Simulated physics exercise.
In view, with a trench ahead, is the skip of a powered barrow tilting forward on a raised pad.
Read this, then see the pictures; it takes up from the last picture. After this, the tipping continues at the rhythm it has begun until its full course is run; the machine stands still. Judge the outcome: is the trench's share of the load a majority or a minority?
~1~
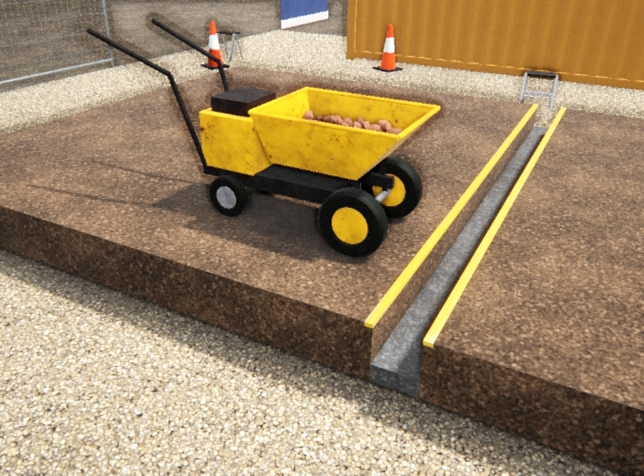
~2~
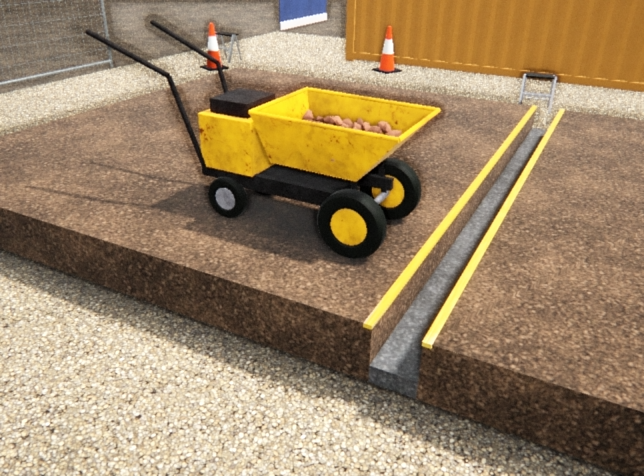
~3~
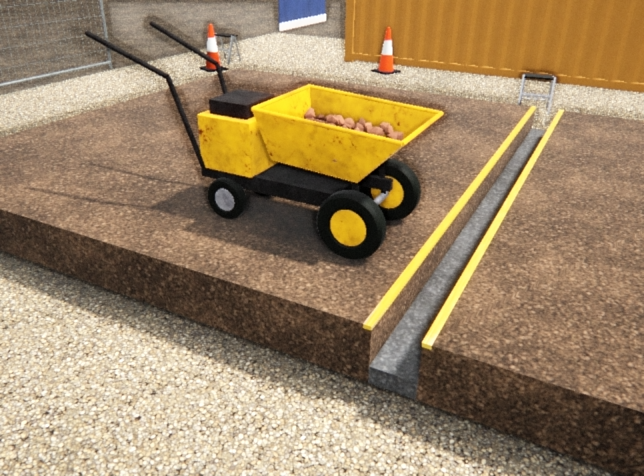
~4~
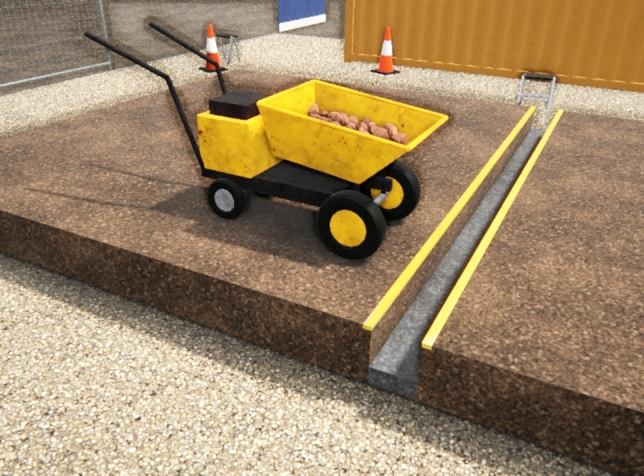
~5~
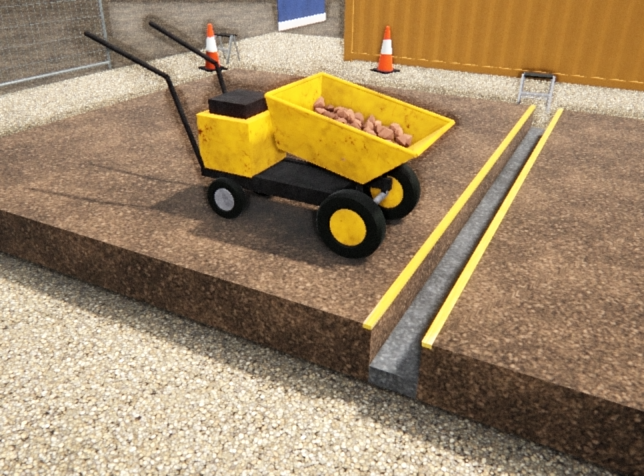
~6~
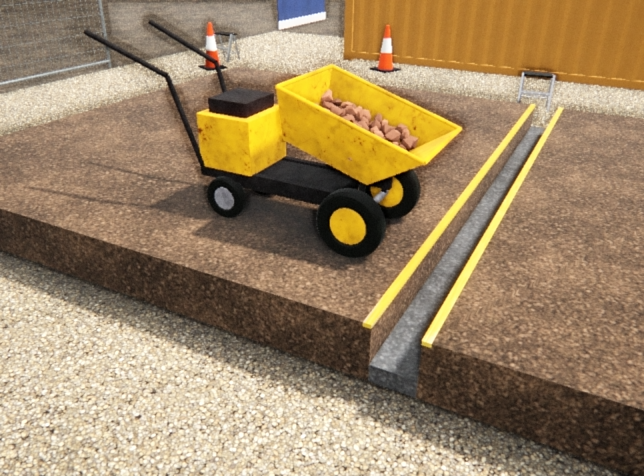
Short of half.
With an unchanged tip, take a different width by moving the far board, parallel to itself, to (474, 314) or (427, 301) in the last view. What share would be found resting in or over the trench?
Roughly 80 per cent, and 0 per cent.
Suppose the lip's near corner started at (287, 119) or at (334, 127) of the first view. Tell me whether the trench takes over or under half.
Position 1 falls short of half; position 2 exceeds half.
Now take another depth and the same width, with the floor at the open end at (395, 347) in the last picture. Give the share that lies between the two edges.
Around 10 per cent.
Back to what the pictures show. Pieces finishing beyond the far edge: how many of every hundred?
Estimate: Around 80 per cent.
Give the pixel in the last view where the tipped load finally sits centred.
Near (501, 262).
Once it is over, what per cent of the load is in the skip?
That comes to about 10 per cent or so.
Soon after the last picture, skip tipped steeply; all in the skip.
A little later, skip tipped steeply; most in the skip; a stray few in or heaped over the trench; a small part beyond it.
Later still, skip tipped right over; a small part in the skip; a small part in or heaped over the trench; most beyond it.
By the end, skip tipped right over; a small part in the skip; a small part in or heaped over the trench; most beyond it.
